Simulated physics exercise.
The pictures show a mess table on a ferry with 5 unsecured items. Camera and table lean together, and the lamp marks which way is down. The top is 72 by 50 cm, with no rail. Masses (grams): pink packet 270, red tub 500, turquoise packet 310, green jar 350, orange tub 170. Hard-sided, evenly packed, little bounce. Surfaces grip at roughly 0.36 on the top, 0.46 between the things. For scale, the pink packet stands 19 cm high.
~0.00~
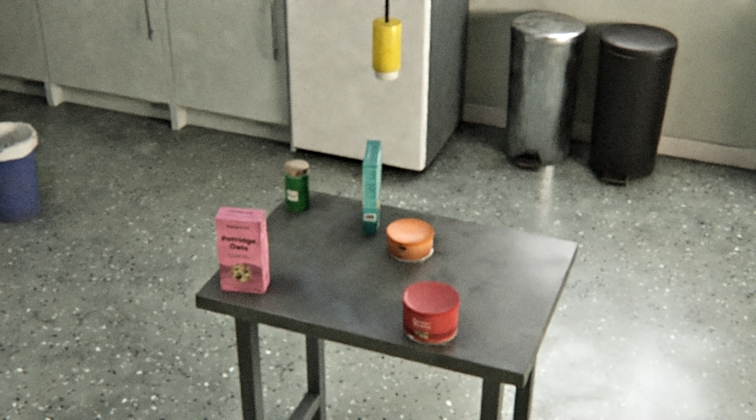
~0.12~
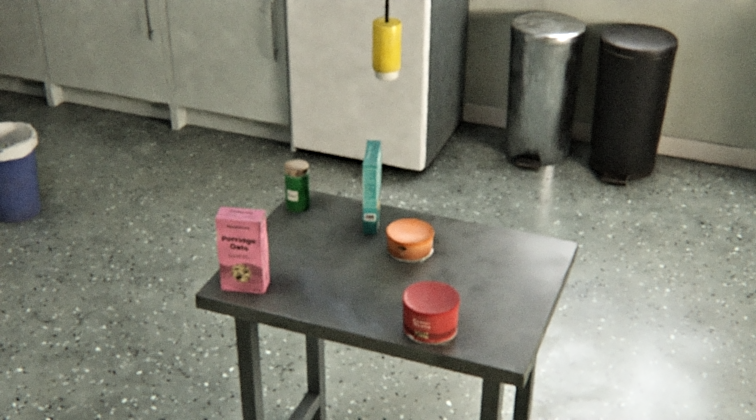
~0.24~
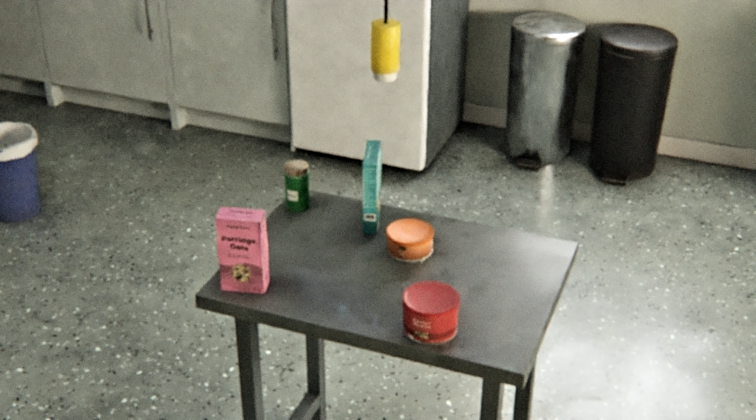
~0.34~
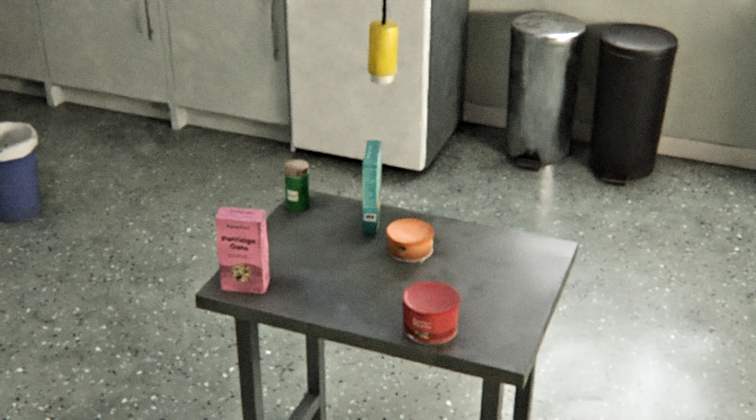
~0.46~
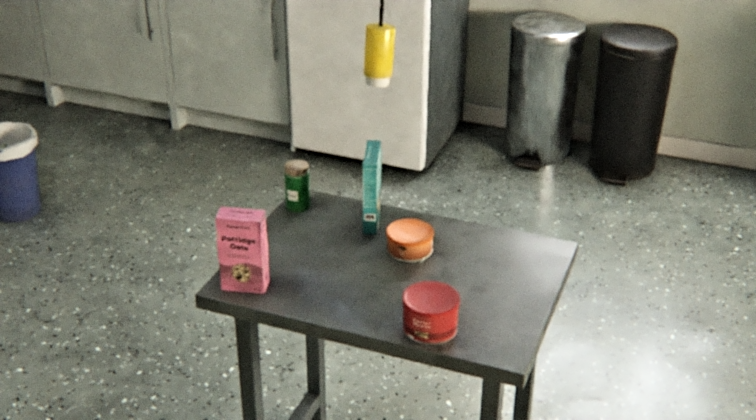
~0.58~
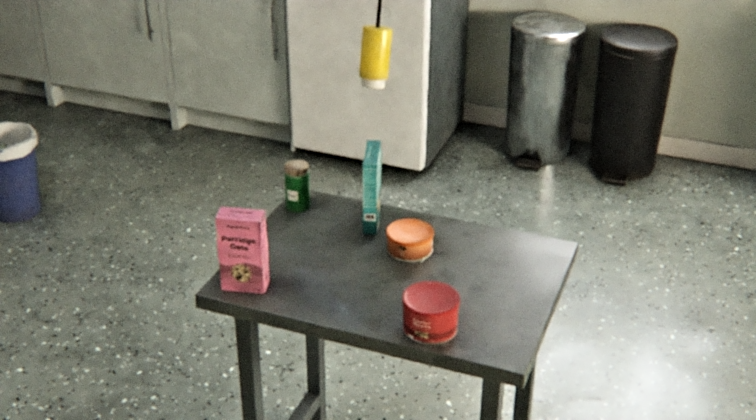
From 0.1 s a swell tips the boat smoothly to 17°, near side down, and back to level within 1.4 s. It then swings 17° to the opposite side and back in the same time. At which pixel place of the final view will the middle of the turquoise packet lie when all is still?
Look near (372, 187).
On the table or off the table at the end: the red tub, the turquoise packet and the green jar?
The red tub is still on the table; the turquoise packet ends on the table; the green jar is still on the table.
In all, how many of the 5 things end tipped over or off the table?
1 of them.
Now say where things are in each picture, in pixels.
The first picture shows boat level; turquoise packet (372, 187); pink packet (243, 251).
The second picture shows boat level; green jar (297, 186); orange tub (410, 240).
The third picture shows heel 2°, near side down; pink packet (243, 251); red tub (431, 313).
The fourth picture shows heel 4°, near side down; green jar (297, 186); orange tub (410, 240).
The fifth picture shows heel 9°, near side down; pink packet (243, 251); red tub (431, 313).
The sixth picture shows heel 13°, near side down; turquoise packet (372, 187); green jar (297, 186).
After 1.48 s, boat level; pink packet now off the table.
After 1.78 s, heel 6°, far side down.
At rest (3.4 s), off the table, pink packet; the other 4 in place, give or take 5 cm. In the last view, turquoise packet near (372, 187).
